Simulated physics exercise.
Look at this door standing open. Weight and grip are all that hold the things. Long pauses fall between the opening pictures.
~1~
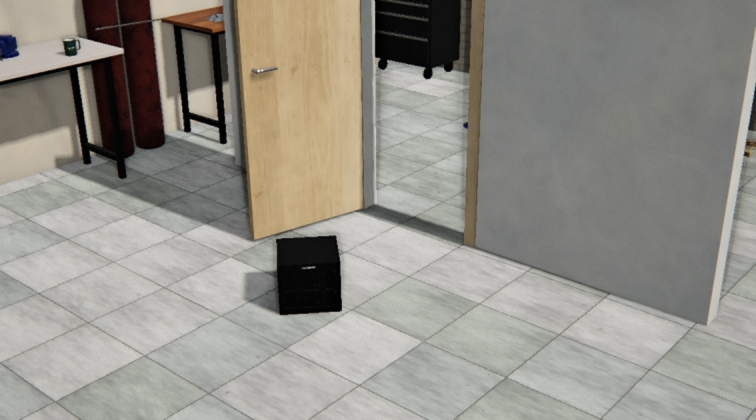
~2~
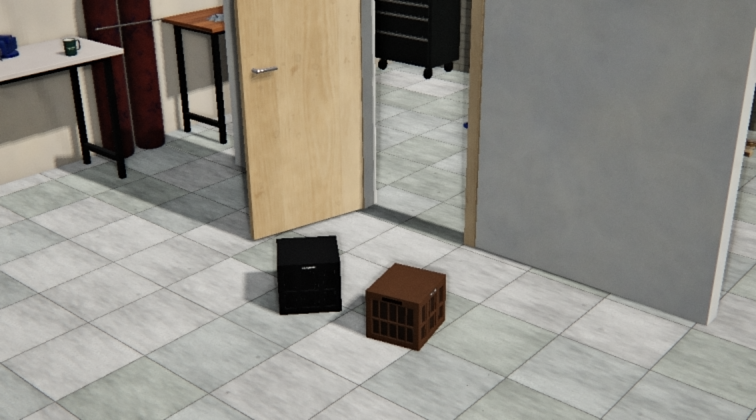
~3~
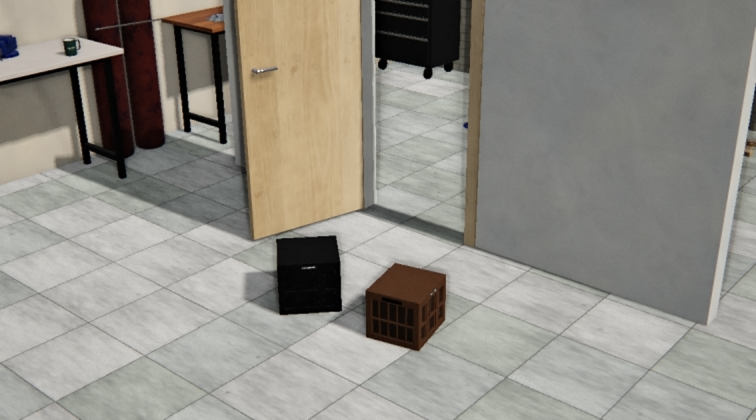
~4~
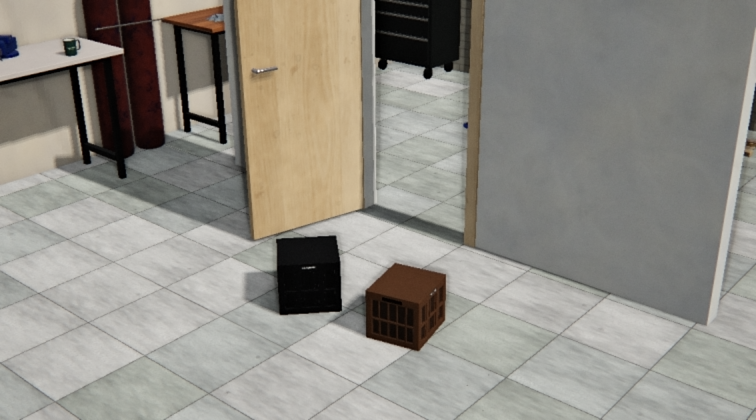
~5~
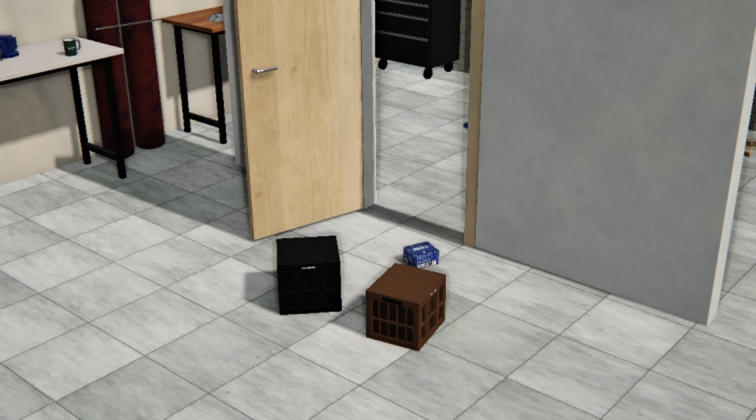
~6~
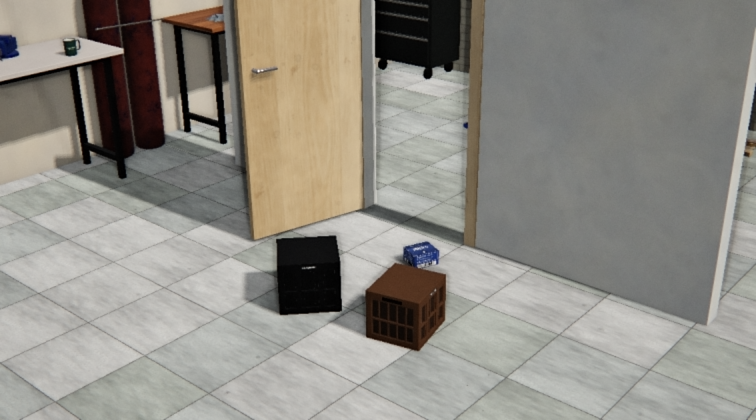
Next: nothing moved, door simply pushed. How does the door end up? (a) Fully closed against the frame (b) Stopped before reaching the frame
(a) Fully closed against the frame.
Then, 1.10 s after the last picture, door at 58°.
Then, 1.60 s after the last picture, door at 23°; blue box slid about its own width near (439, 255).
At rest, door at 0°; moved from the start, blue box; the other 2 in place. Seen from the same camera at the end, blue box near (456, 255).
